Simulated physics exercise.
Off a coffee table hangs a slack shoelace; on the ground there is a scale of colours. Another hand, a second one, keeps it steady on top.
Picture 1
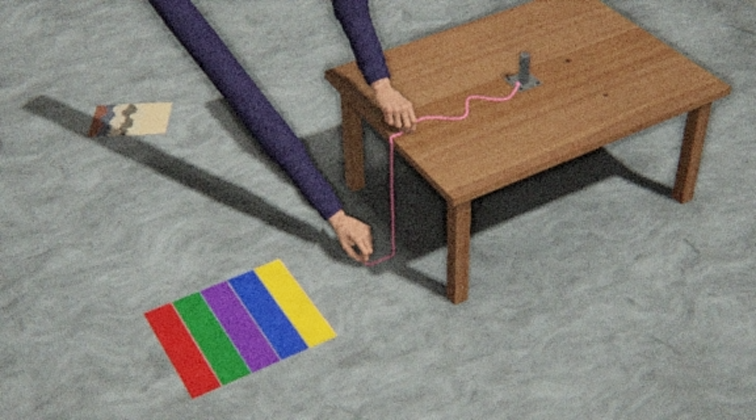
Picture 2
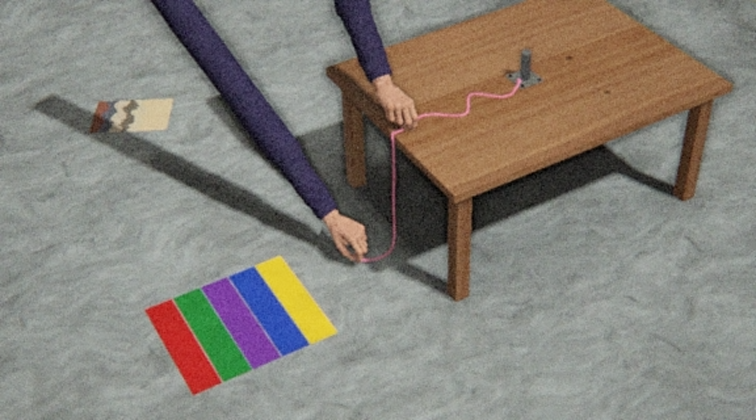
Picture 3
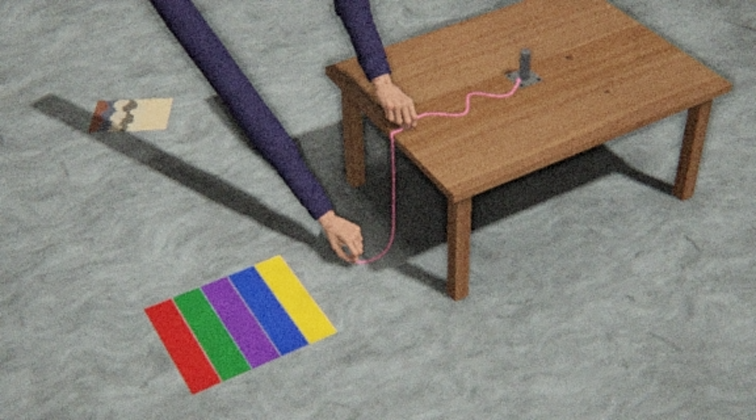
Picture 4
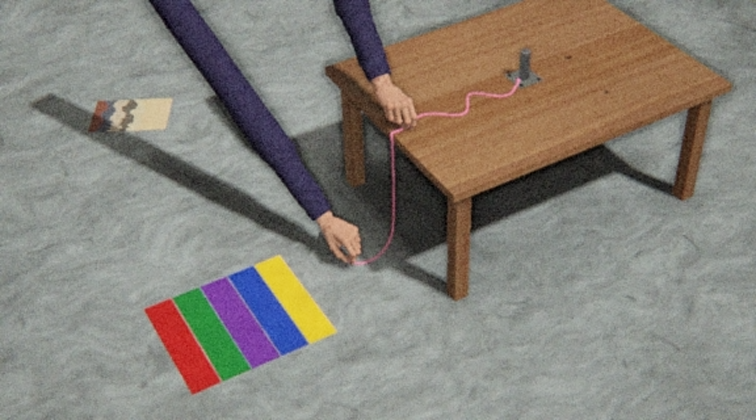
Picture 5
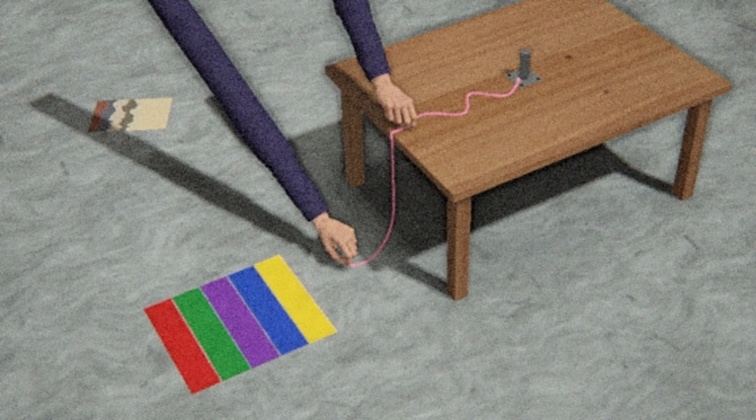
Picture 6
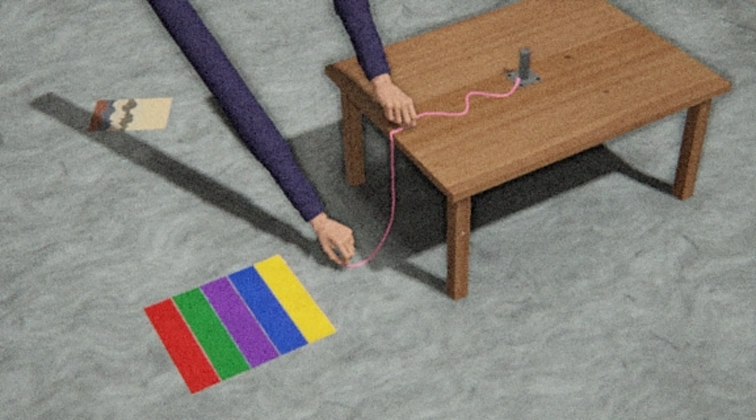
The footage shows one hand holding a pink cord steady on a wooden table while another, near the ground, draws the cord's hanging end slightly left, slowing to barely perceptible movement beside a strip of coloured bands.
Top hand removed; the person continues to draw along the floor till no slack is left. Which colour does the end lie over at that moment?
It lies over purple.
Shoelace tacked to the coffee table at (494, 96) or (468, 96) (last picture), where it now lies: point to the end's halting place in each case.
In order: Close to (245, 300) and close to (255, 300).
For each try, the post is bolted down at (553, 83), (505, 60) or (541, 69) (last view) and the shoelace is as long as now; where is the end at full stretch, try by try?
Try by try: (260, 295), (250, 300) and (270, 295).
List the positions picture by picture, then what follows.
End (361, 260); yellow (313, 327); blue (285, 339); purple (257, 351); green (227, 364); red (198, 376), in the first picture.
End (355, 259); shoelace through (511, 94) (468, 105) (422, 116) (393, 153) (394, 198) (394, 242), in the second picture.
End (351, 260), in the third picture.
End (349, 261); shoelace through (510, 94) (468, 104) (421, 116) (393, 152) (394, 197) (388, 243), in the fourth picture.
End (345, 262), in the fifth picture.
End (343, 263); shoelace through (510, 94) (467, 104) (421, 115) (392, 152) (393, 196) (381, 244), in the sixth picture.
Soon after, end near (296, 282); over yellow.
After that, end near (259, 297); over blue.
At the stop, end near (238, 306); over purple. It halts on the purple strip.
